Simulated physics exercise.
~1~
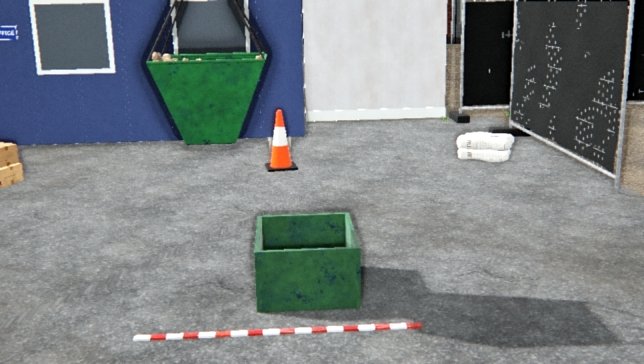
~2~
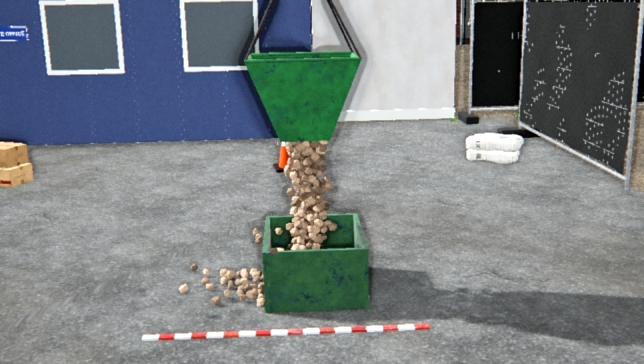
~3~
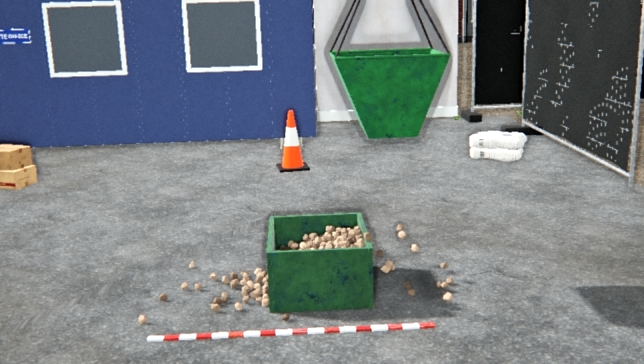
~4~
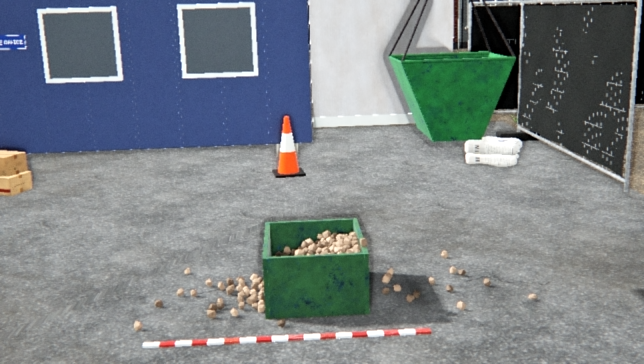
Green skip moving right and dropping brown stones into an open green bin, most landing inside and some scattering on the ground.
